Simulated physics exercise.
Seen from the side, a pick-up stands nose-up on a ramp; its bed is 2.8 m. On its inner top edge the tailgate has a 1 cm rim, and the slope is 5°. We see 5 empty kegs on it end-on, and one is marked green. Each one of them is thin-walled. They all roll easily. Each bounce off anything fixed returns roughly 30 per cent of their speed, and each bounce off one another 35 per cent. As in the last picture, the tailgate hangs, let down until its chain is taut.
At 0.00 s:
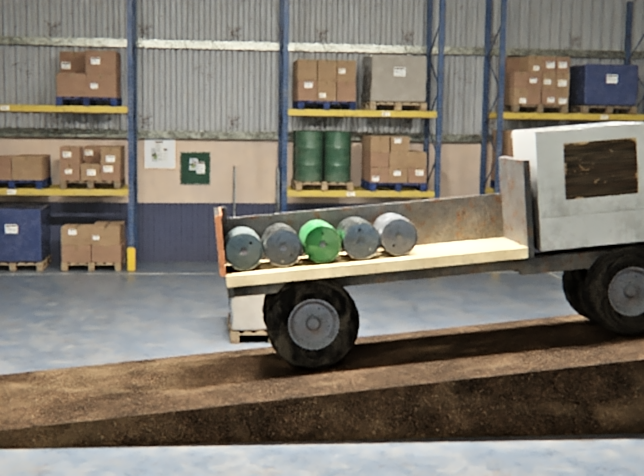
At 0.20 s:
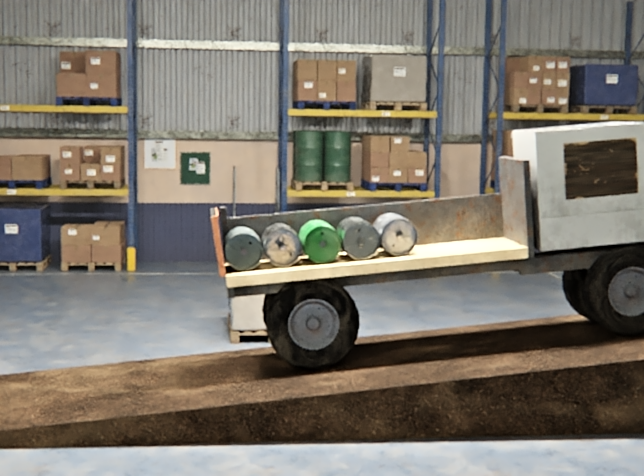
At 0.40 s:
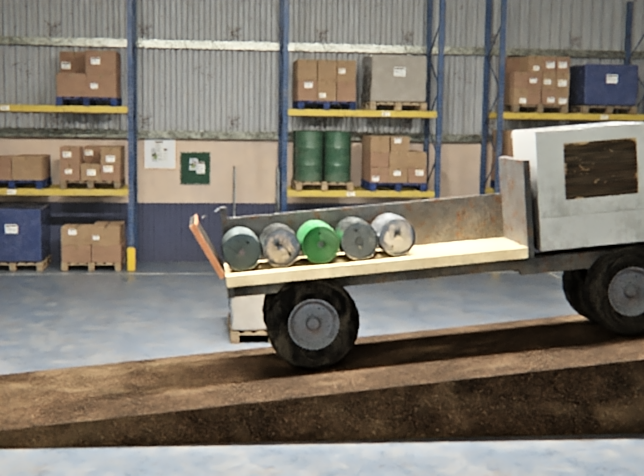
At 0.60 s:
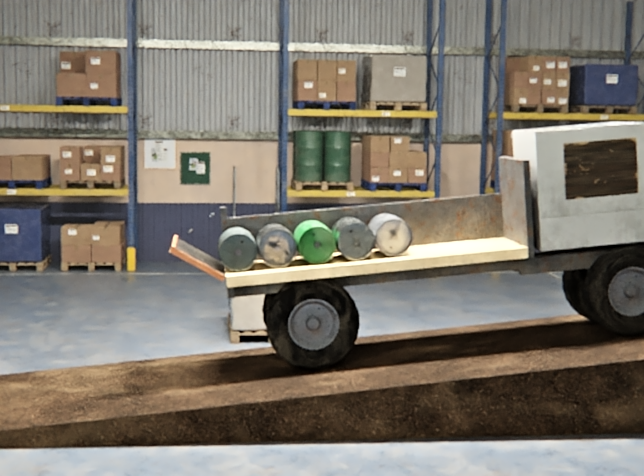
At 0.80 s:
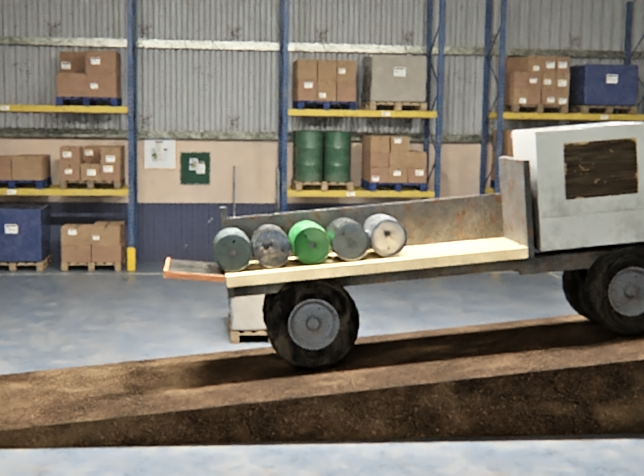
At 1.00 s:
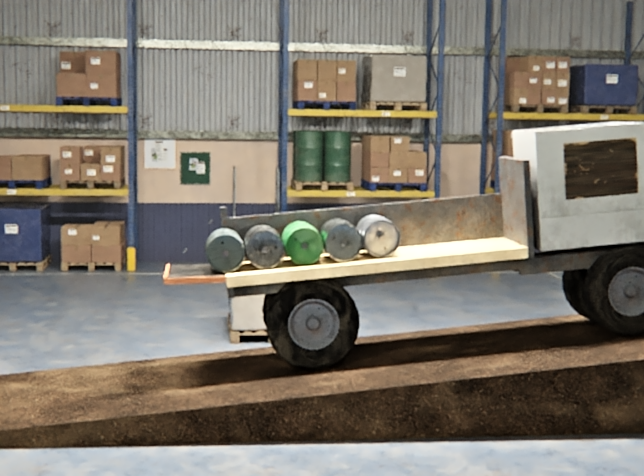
In a warehouse, a truck's tailgate swings down and five barrels roll slightly left.
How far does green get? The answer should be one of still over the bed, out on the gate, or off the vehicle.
I would say off the vehicle.
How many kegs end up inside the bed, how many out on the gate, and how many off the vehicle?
Final counts, in the order asked: 0, 0, 5.
After 1.5 s, green is on the bed, 50 cm short of the hinge, rolling left; 0 out so far.
After 2.1 s, green is on the bed, 20 cm short of the hinge, rolling left; 0 out so far.
After 2.8 s, green is on the gate, 20 cm past the hinge, rolling left; 1 out so far.
After 3.6 s, green is dropping off the gate; 3 out so far.
At rest (8.0 s), green is off the vehicle; 5 out so far.
